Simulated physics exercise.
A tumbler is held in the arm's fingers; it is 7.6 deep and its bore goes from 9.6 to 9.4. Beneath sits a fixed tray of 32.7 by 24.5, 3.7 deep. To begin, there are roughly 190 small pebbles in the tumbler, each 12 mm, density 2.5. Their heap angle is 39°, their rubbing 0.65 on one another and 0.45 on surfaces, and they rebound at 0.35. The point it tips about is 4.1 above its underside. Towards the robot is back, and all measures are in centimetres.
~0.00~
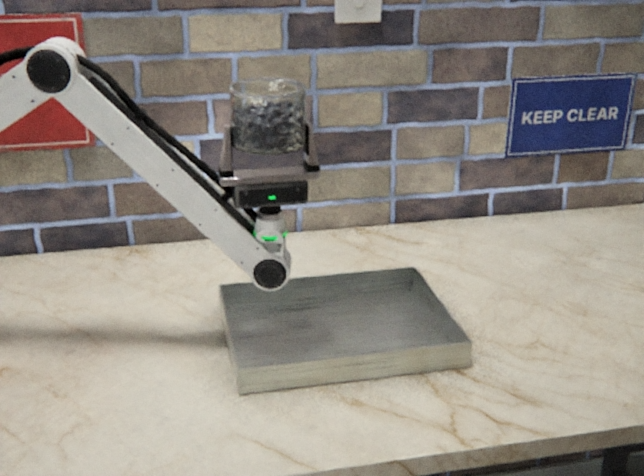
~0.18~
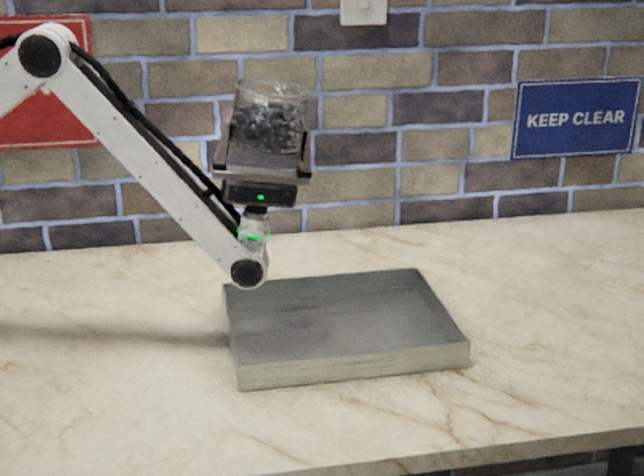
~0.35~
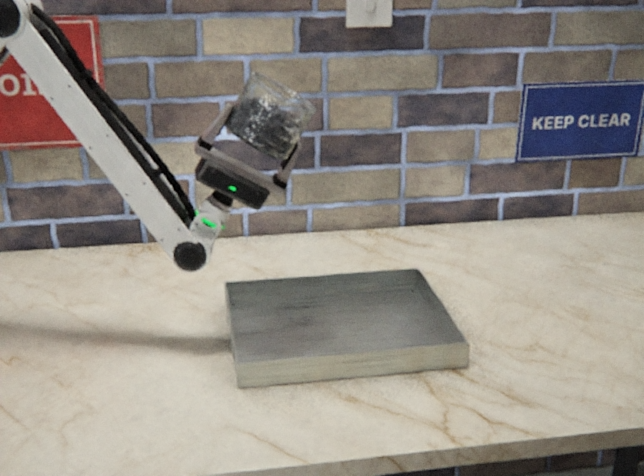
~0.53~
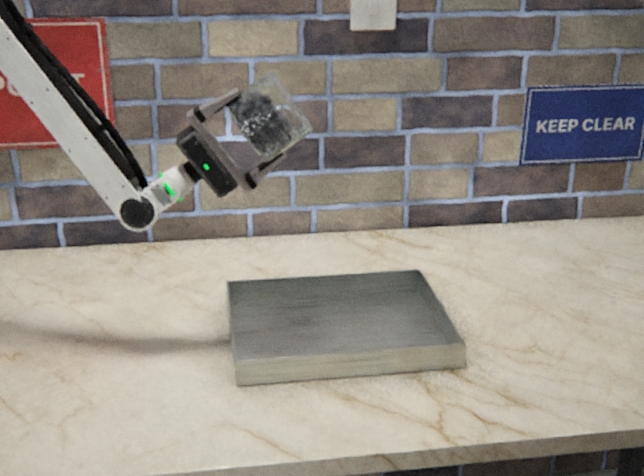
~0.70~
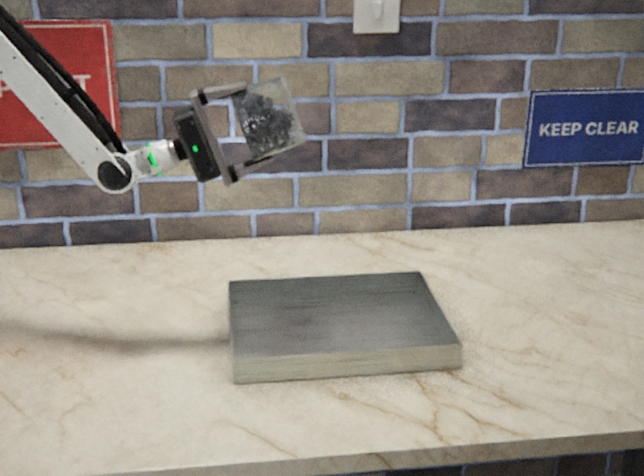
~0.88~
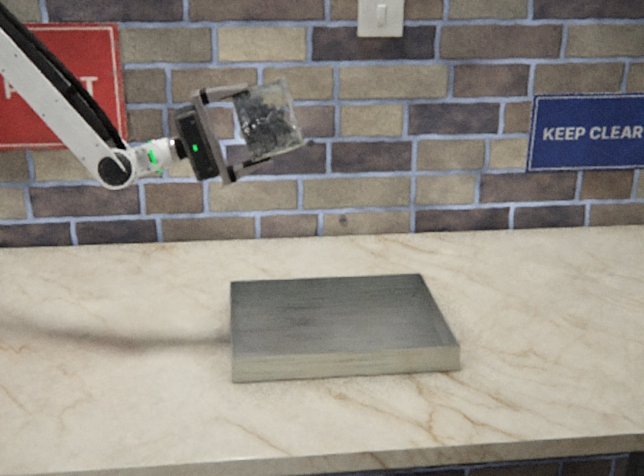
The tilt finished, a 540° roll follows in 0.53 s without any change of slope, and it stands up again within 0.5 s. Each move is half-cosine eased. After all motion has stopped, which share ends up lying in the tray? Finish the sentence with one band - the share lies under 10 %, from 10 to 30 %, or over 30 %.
The share lies under 10 %.
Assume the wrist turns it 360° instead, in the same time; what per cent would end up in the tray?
Roughly 5 %.
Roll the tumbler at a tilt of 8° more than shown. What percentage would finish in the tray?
Then roughly 10 per cent.
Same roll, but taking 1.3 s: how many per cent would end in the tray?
It would be near 15 per cent.
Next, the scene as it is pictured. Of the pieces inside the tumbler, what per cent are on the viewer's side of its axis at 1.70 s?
Estimated share: About 50 %.
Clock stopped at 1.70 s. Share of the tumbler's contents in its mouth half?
Roughly 35 %.
After 1.29 s, tipped 73°, highest piece 41 above the table; 186 in the tumbler, 3 in the tray, 1 in flight or on a rim.
After 1.70 s, tipped 27°, highest piece 37 above the table; 181 in the tumbler, 8 in the tray, 1 in flight or on a rim.
After 2.11 s, upright, highest piece 39 above the table; 181 in the tumbler, 9 in the tray.
After 2.81 s, upright, highest piece 39 above the table; 181 in the tumbler, 9 in the tray.
At rest, 181 in the tumbler, 9 in the tray. That is 5 % in the tray.
